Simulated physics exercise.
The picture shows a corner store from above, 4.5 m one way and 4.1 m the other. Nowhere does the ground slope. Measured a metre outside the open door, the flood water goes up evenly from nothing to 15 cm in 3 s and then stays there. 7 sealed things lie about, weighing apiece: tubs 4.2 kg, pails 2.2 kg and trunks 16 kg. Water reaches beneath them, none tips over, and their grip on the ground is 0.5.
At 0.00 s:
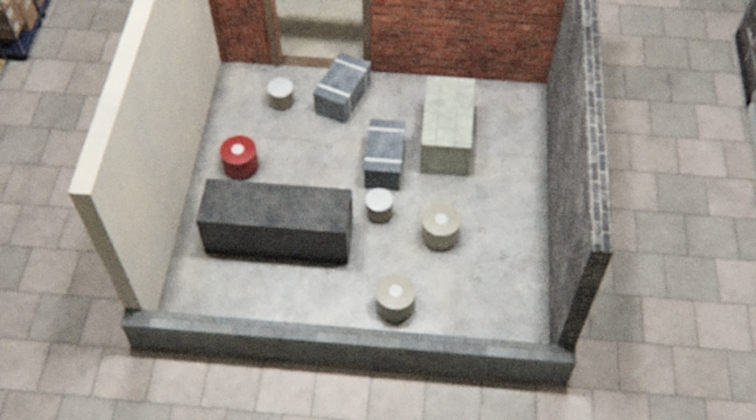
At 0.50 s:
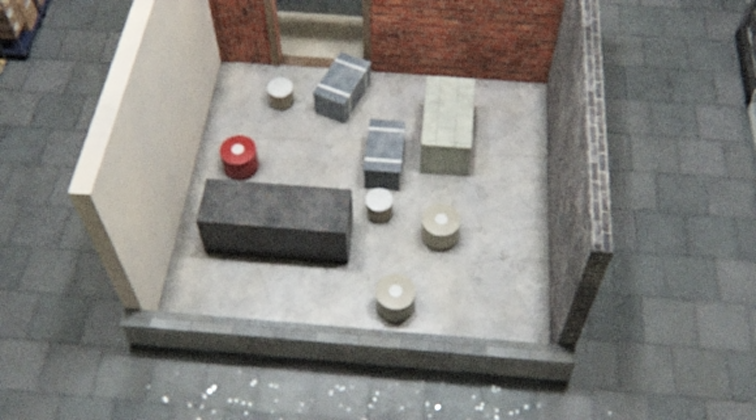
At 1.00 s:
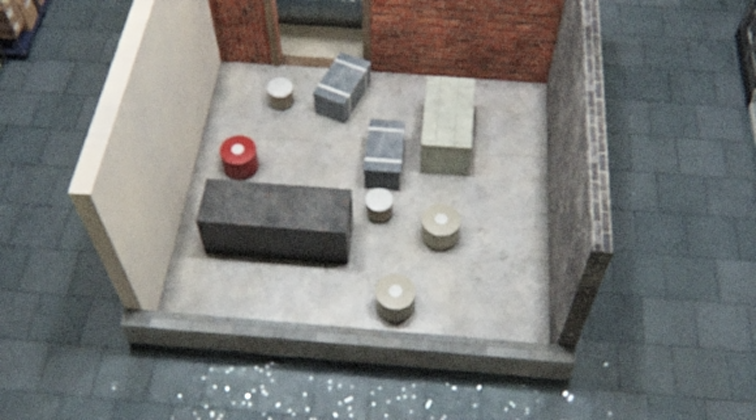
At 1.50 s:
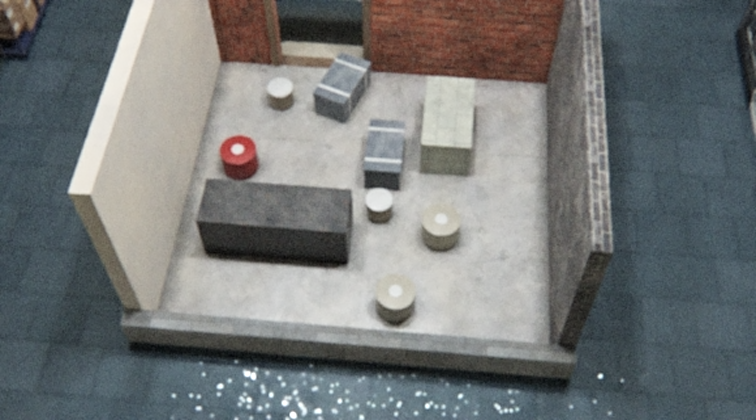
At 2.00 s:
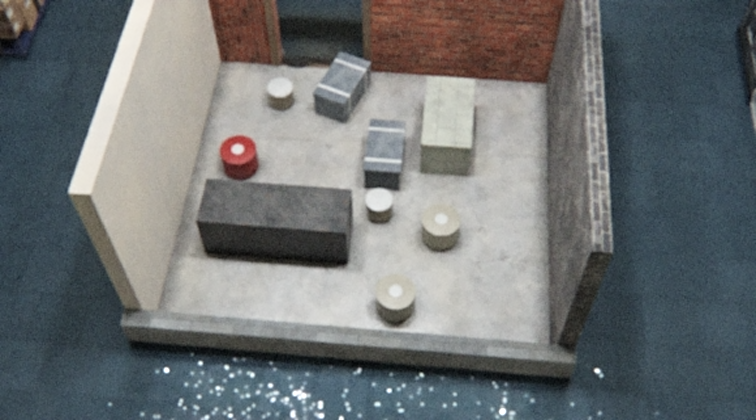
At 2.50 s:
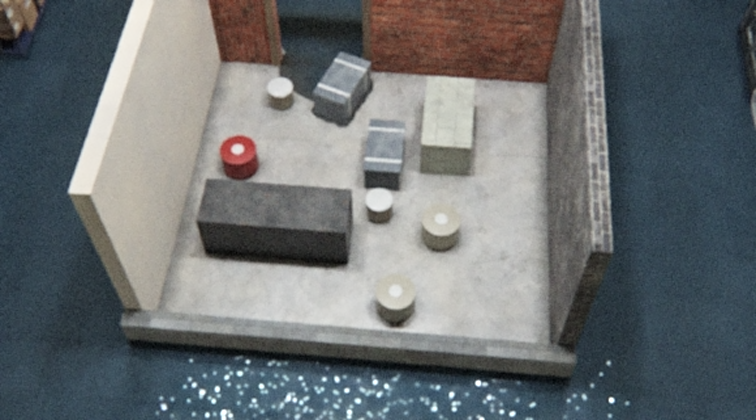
Water spreads over the paving around a walled store seen from above, darkening to deep blue with glints along the front, then reaches just inside the open doorway at the back, while the tubs, trunks and blocks inside stay still.
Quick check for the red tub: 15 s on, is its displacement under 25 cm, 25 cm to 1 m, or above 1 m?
Displacement: 25 cm to 1 m.
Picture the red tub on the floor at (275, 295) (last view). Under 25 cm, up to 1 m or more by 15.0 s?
I'd say it budges a bit.
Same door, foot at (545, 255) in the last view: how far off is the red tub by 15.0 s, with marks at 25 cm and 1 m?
Red tub: Goes a long way.
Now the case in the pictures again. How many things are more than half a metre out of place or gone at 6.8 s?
By then 4.
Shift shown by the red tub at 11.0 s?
Around 60 cm from the start by that time.
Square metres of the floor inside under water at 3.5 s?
2.0 m2.
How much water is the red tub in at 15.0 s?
I'd put it at about 7 cm.
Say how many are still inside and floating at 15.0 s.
It comes to 7 of them.
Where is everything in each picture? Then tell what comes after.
The red tub at (238, 150), on the bottom; water covers 0.0 m2; 0 of 7 have shifted, in the first picture.
The red tub at (238, 150) rests on the ground; 0.0 m2 under water; 0 of 7 have shifted, in the second picture.
The red tub at (238, 150), on the bottom; water covers 0.0 m2; 0 of 7 have shifted, in the third picture.
The red tub at (238, 150), on the bottom; 0.0 m2 under water; 0 of 7 have shifted, in the fourth picture.
The red tub at (238, 150) rests on the ground; water covers 0.0 m2; 0 of 7 have shifted, in the fifth picture.
The red tub at (238, 150), on the bottom; water covers 0.3 m2; 0 of 7 have shifted, in the sixth picture.
After 3.5 s the red tub is near (238, 150), 0.0 m from its start, aground; 0 afloat.
After 6.8 s the red tub is near (198, 182), 0.7 m from its start, afloat; 2 afloat.
After 11.0 s the red tub is near (198, 182), 0.7 m from its start, afloat; 7 afloat.
After 15.0 s the red tub is near (198, 182), 0.7 m from its start, afloat; 7 afloat.
